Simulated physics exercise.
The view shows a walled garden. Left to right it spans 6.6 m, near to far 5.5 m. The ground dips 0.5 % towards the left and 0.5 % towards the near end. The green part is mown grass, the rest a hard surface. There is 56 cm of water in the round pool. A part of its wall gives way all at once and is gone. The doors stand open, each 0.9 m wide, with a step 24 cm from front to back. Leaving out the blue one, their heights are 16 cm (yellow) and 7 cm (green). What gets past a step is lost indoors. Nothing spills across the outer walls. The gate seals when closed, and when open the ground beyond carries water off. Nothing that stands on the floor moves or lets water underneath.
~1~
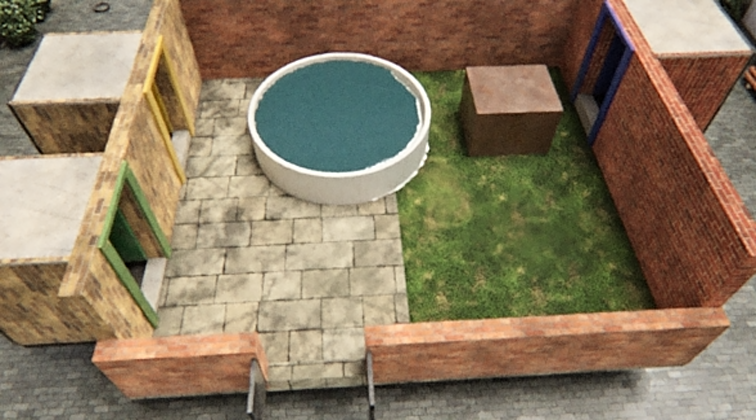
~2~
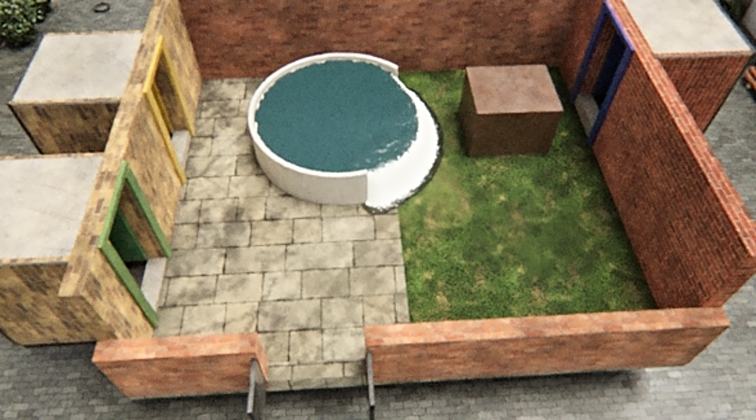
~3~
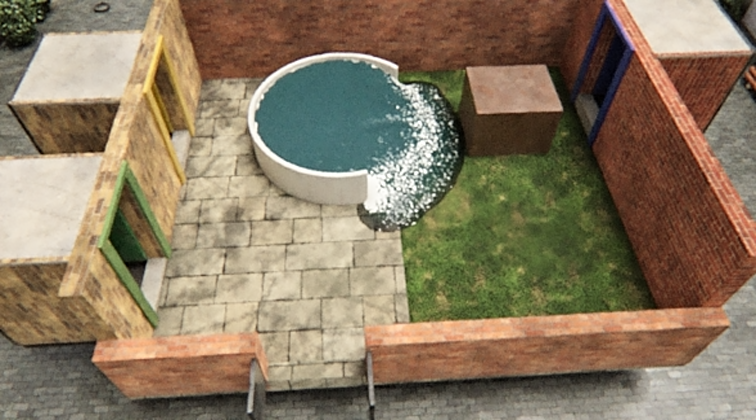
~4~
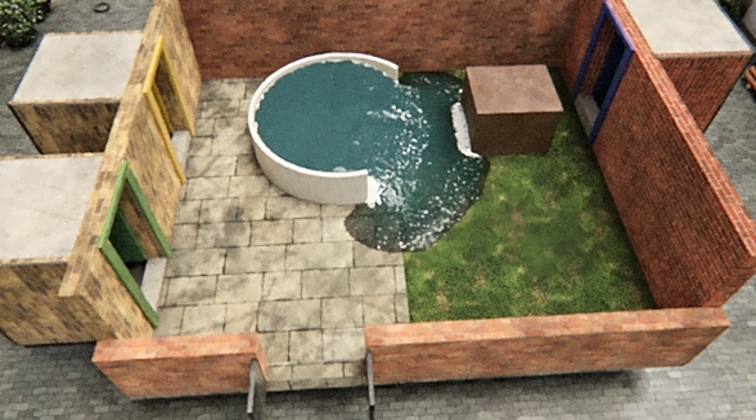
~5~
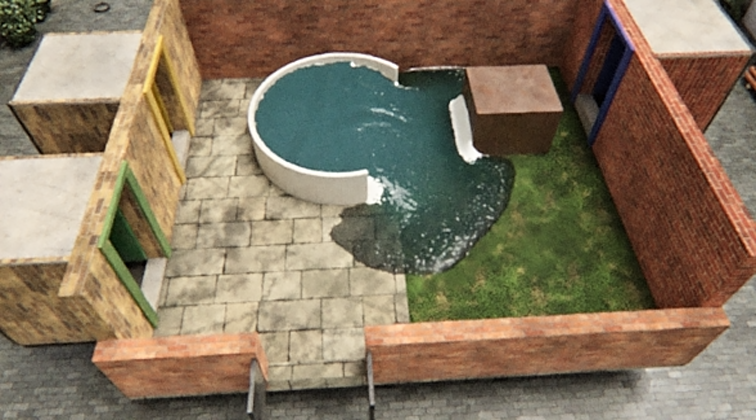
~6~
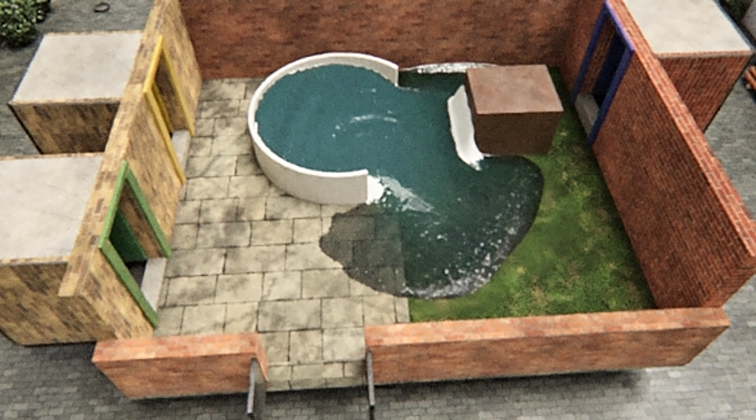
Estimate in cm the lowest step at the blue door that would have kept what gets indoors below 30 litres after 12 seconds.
About 9.5 cm.
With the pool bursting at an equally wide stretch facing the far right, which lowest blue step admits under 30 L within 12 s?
Some 17 cm.
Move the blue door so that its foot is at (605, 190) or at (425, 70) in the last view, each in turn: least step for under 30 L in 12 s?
Roughly 12.5 and 17 cm.
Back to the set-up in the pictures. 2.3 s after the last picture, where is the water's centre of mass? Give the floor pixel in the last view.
Around (452, 172).
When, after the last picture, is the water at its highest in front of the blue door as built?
Around 3.5 s.
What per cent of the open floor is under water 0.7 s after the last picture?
Near 45 per cent is wet.
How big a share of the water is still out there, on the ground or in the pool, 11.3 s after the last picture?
About 90 per cent.
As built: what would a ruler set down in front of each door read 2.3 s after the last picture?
In cm: Yellow 0, green 0, blue 13.
Then, 0.7 s after the last picture water covers 45 % of the floor, deepest (38 cm) near (453, 143); it has not reached the blue door.
Then, 2.3 s after the last picture water covers 60 % of the floor, deepest (35 cm) near (635, 340); 13 cm at the blue door, 0 litres in over its 24 cm step.
Then, 11.3 s after the last picture water covers 100 % of the floor, deepest (14 cm) near (312, 85); 6 cm at the blue door, 0 litres in over its 24 cm step.
At the blue door as built, the water peaked near 16 cm, 3.3 s after the last picture.
Run again over the same 12 s with other heights there, 41 litres in over 8.5 cm, 16 litres over 11 cm. The limit of 30 litres is kept from about 9.5 cm up.
